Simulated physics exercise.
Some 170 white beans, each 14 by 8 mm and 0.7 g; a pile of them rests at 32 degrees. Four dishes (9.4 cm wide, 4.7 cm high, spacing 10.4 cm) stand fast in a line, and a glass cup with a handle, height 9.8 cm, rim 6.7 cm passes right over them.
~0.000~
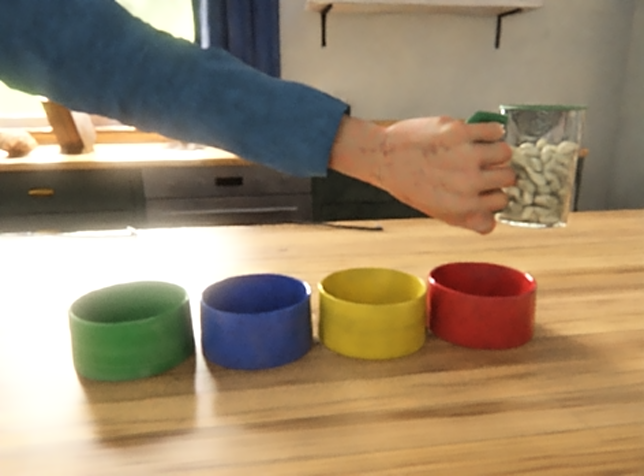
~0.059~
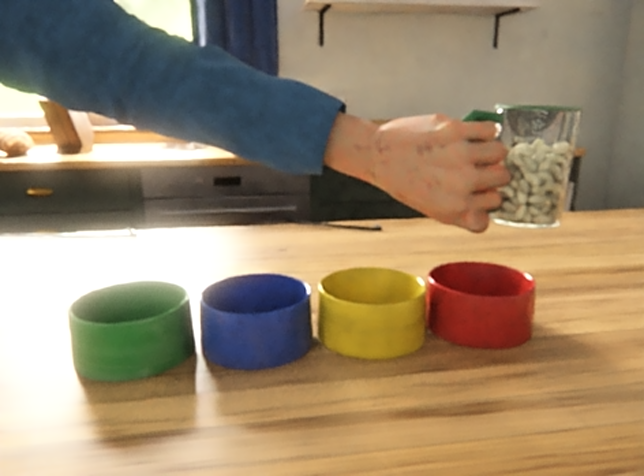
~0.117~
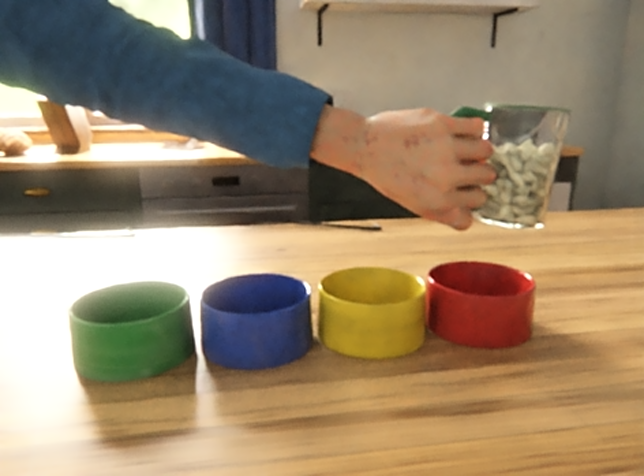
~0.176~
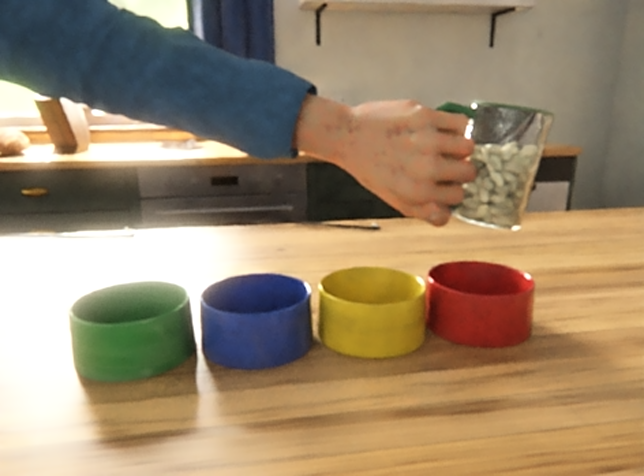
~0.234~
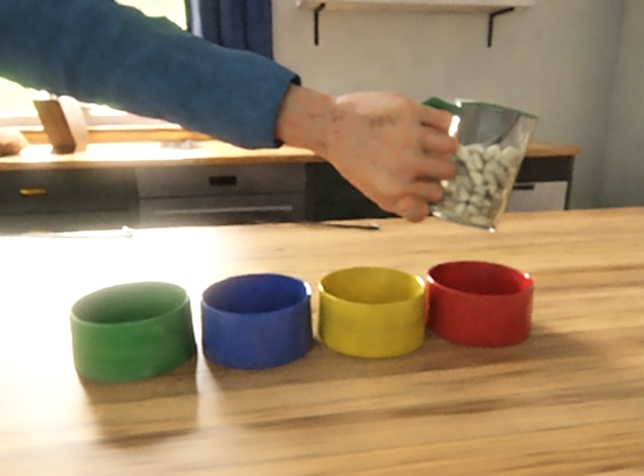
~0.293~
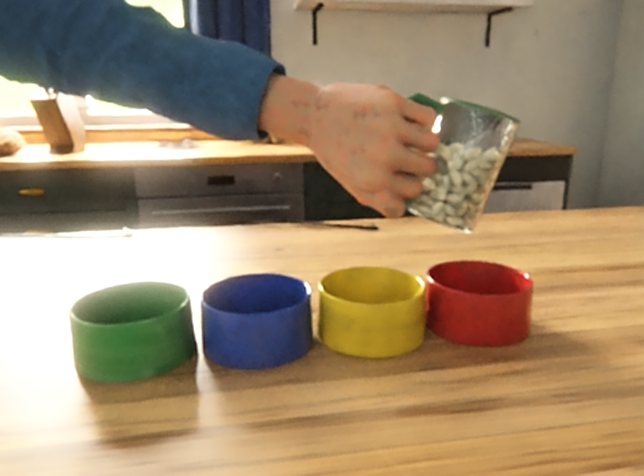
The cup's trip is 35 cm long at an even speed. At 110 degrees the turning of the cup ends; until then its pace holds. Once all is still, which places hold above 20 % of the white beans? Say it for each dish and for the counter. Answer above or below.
Red below, blue above, green below, yellow below, counter below.
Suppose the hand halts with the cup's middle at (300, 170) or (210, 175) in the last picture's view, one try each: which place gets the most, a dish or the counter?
Most goes to: Yellow; blue.
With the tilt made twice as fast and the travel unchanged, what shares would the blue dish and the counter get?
Blue 70; counter 10.
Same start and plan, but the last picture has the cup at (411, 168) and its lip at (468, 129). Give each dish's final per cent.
Red 0; blue 100; green 0; yellow 0.
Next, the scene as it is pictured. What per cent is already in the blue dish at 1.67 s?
About 30 per cent by then.
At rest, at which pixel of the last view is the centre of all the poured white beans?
Around (248, 321).
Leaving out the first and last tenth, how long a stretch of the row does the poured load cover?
Roughly 6 cm.
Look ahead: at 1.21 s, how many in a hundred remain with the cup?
About 100 per cent.
After 0.84 s, tilt 61 degrees; cup holds 100 %.
After 1.21 s, tilt 91 degrees; cup holds 100 %.
After 1.67 s, tilt 110 degrees; cup holds 60 %, blue 30 %.
At rest (3.2 s), red 0 %, blue 100 %, green 0 %, yellow 0 %, counter 0 %.
